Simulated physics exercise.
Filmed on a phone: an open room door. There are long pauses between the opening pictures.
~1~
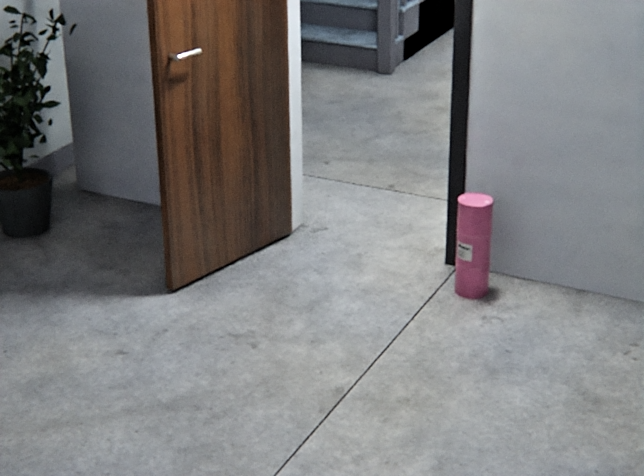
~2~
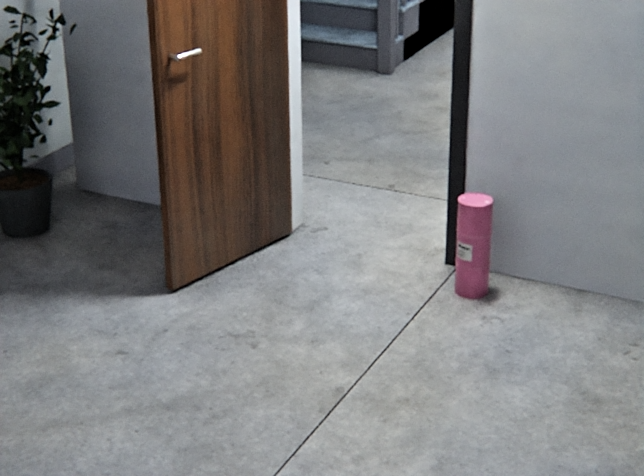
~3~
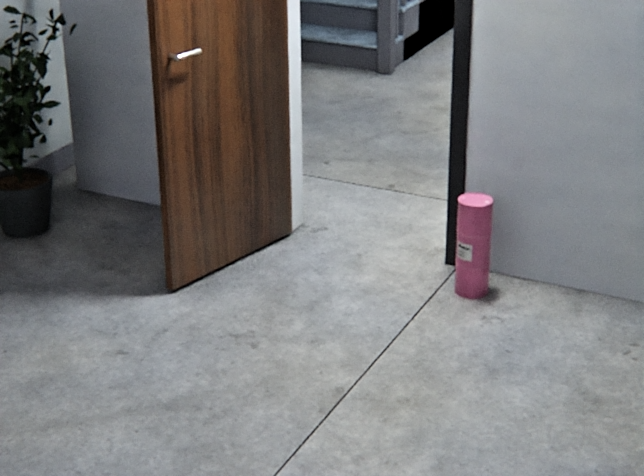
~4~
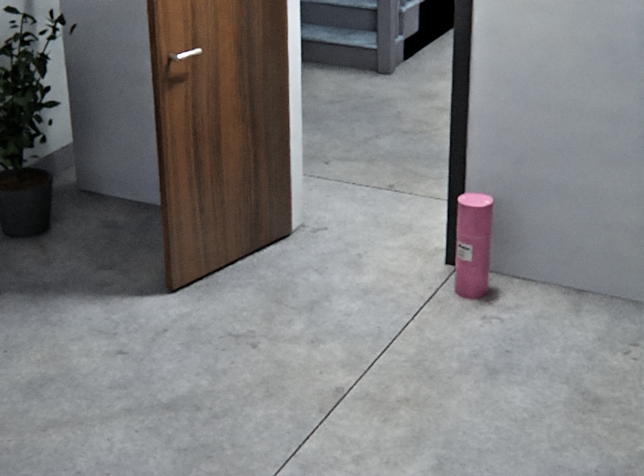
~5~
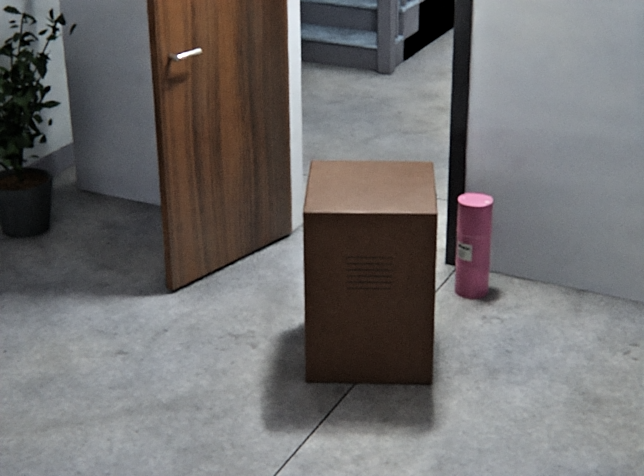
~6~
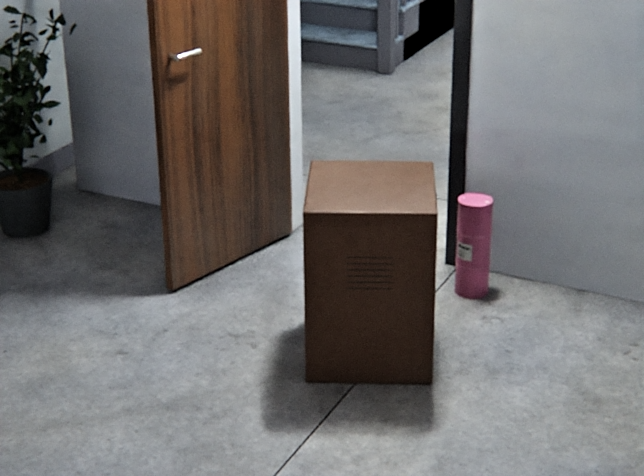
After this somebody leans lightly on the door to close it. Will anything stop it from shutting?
It shuts.
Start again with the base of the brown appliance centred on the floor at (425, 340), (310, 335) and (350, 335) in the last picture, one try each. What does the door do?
First try: It reaches the frame; second try: It is blocked; third try: It stops short.
Then, 0.80 s past the last view, door at 69°.
Then, 1.30 s past the last view, door at 29°.
Finally, door at 0°; both still in place. Final places as the last picture's camera would see them, brown appliance near (370, 270).
